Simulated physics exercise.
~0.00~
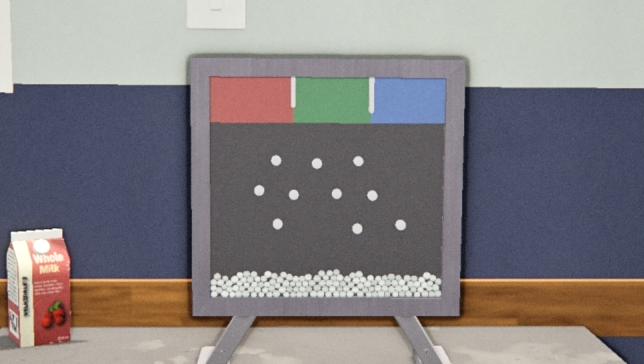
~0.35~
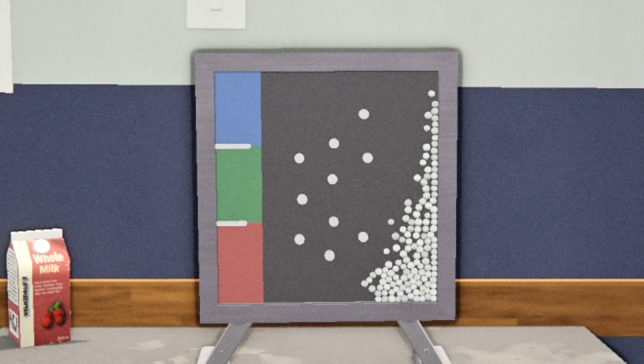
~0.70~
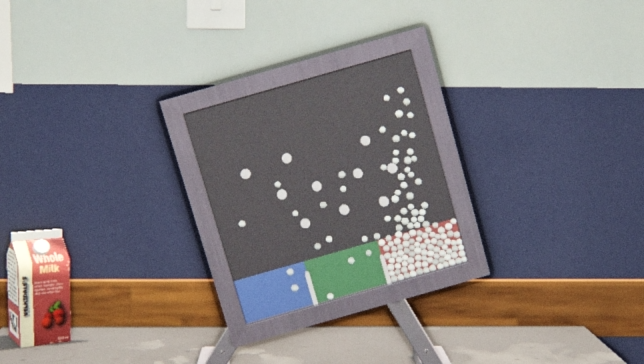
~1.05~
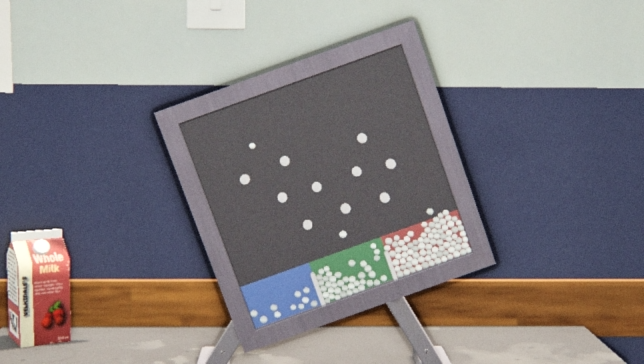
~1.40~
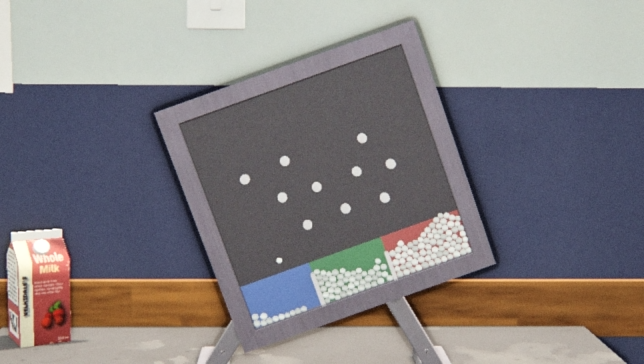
A square sorting box of small white beads on a stand spins anticlockwise until it is tilted and nearly upside down, the beads sliding along its right side and spilling past pegs into three coloured pockets, settling mostly in red, with fewer in green and fewest in blue.
